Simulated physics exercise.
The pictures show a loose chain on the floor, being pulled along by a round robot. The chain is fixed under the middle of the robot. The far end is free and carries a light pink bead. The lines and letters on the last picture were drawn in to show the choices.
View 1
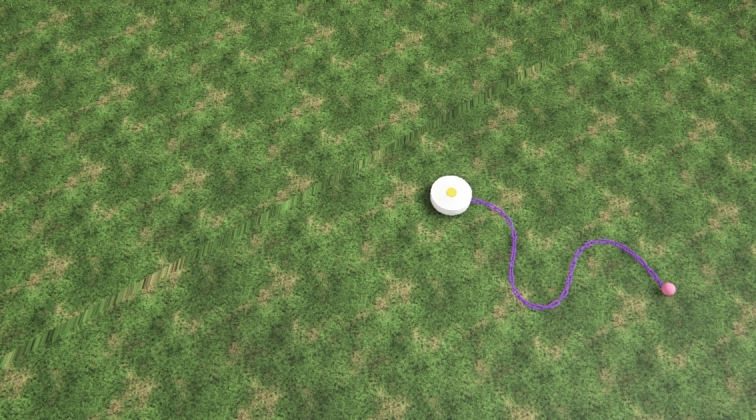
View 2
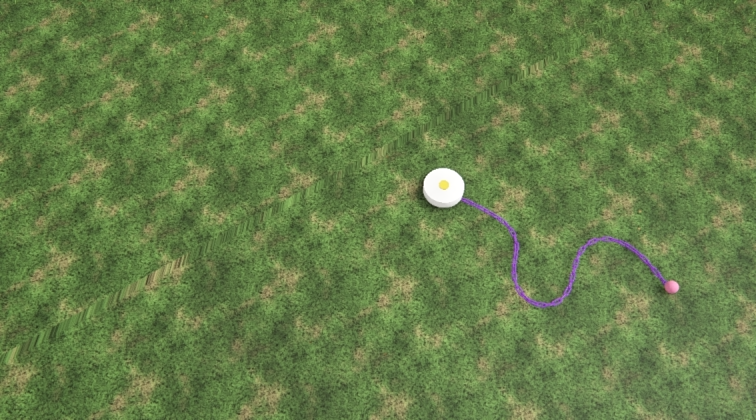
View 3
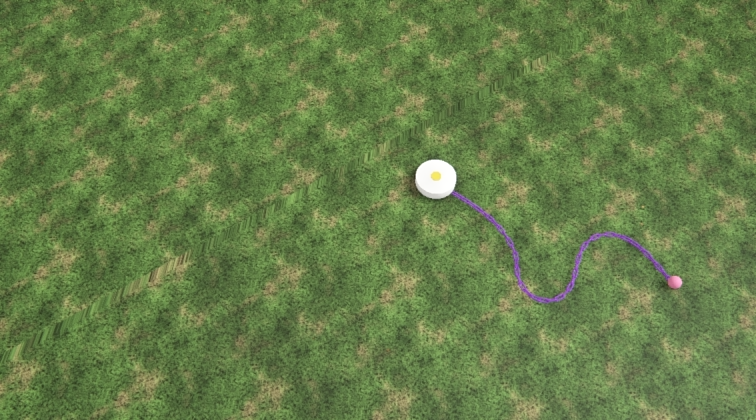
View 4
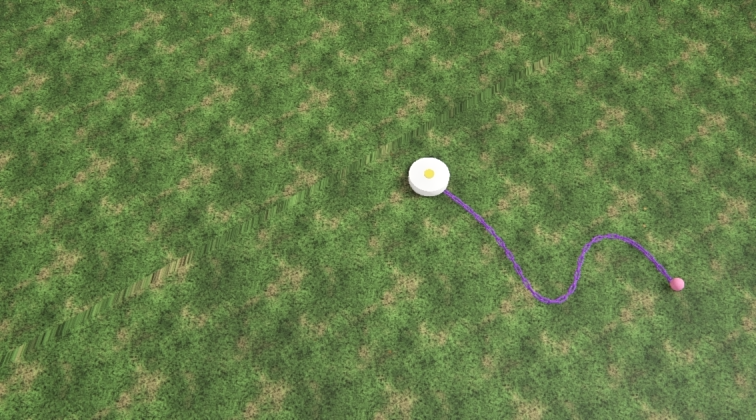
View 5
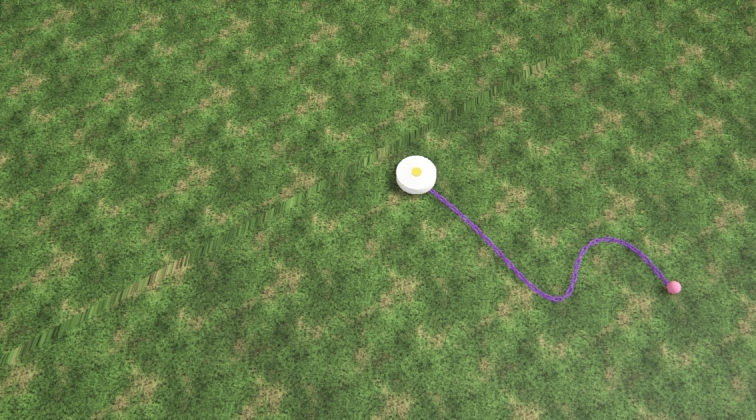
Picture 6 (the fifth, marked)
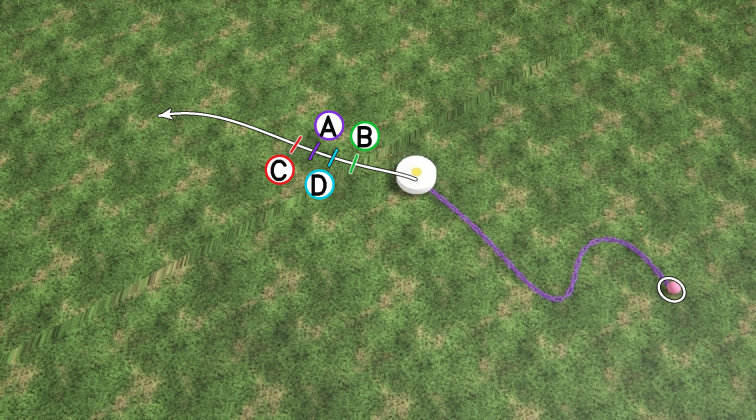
A round white robot with a yellow dot on top slides slowly up and to the left over patchy green and brown grass, seen from above at an angle by a still camera. Behind it trails a purple chain, winding in curves down to a light pink bead at the right. The curve nearest the robot gradually straightens, while the bead shifts only slightly.
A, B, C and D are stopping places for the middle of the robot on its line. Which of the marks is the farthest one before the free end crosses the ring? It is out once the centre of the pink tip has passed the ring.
D is the last safe stop.
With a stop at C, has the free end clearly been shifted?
Yes.
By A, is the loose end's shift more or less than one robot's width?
Less.
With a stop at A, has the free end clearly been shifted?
Yes.
On the copy, A at (314, 151); B at (354, 164); C at (296, 144); D at (333, 158); the ring at (672, 290); the route from (416, 179) via (285, 140) to (159, 116).
On D. First, robot (387, 167), middle of the chain (533, 273), free end (674, 288).
Then, robot (357, 161), middle of the chain (512, 247), free end (674, 288).
Finally, robot (333, 154), middle of the chain (493, 224), free end (670, 283); the free end is still in its ring.
By contrast, A drags the free end to (651, 270); B is safe but short; C drags the free end to (628, 261).
